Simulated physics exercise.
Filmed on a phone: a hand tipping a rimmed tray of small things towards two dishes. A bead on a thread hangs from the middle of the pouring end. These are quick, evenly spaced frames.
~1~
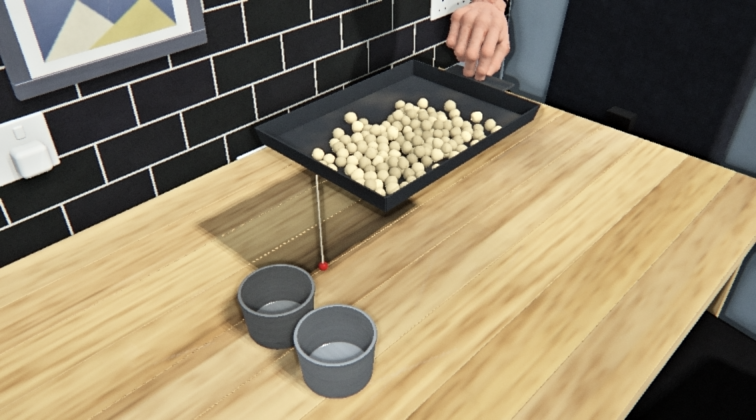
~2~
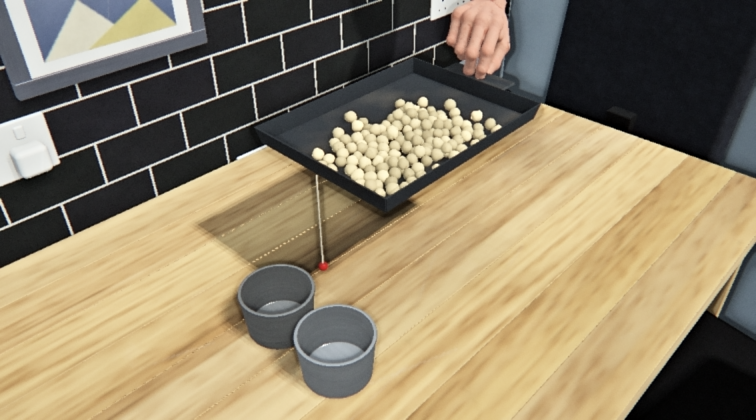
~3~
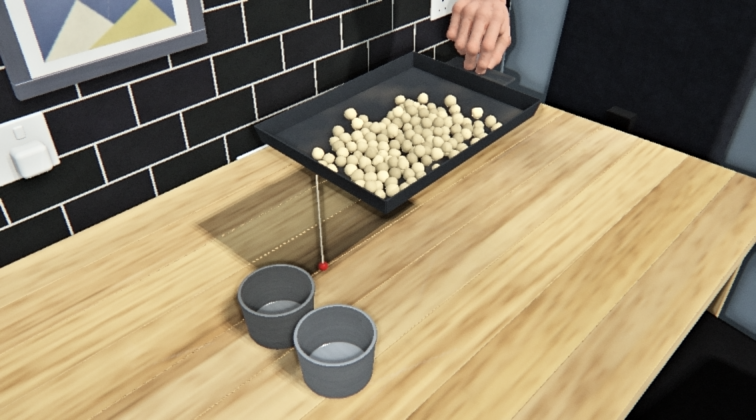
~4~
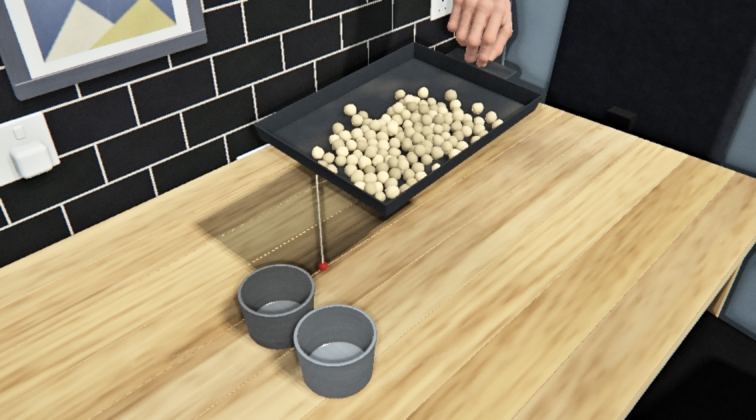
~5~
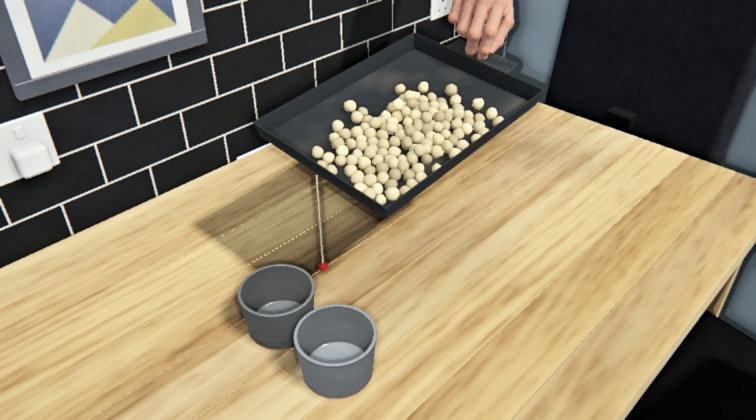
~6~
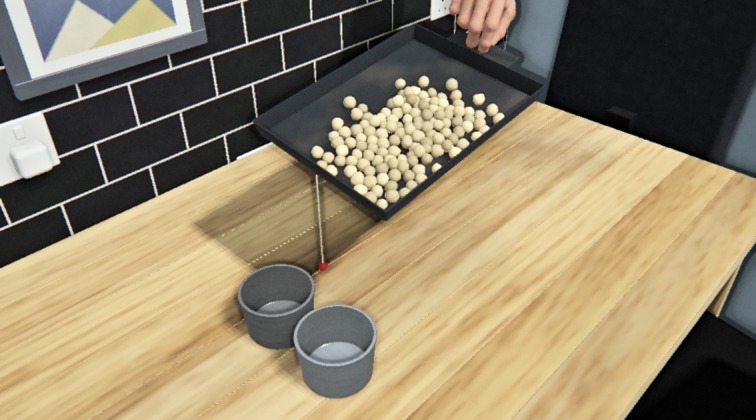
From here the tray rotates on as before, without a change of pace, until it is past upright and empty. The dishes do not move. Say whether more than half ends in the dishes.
In the dishes lies less than half of it.
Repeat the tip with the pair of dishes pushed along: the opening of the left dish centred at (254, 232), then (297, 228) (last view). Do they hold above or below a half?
The first try: Under half. The second: The smaller part.
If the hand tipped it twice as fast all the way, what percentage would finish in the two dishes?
Some 20 per cent.
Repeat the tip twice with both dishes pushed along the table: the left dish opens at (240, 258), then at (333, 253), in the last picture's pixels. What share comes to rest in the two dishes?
In turn 0 and 30 in a hundred.
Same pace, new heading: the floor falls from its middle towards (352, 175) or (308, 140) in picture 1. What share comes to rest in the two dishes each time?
Roughly 60 per cent, and 20 per cent.
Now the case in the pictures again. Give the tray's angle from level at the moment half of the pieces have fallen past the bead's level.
Near 95 degrees.
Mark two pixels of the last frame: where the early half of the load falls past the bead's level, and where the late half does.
At about (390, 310), then at (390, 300).
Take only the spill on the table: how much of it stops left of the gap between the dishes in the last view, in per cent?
It comes to 0 per cent or so.
Soon, tray tipped steeply; all on the tray.
A while on, tray tipped right over; most on the tray; a stray few in the right dish; a small part outside both; a small part in the air.
Towards the end, tray tipped past a quarter turn; about a quarter in the right dish; most outside both.
Finally, tray tipped past a quarter turn; about a quarter in the right dish; none in the left dish; most outside both.
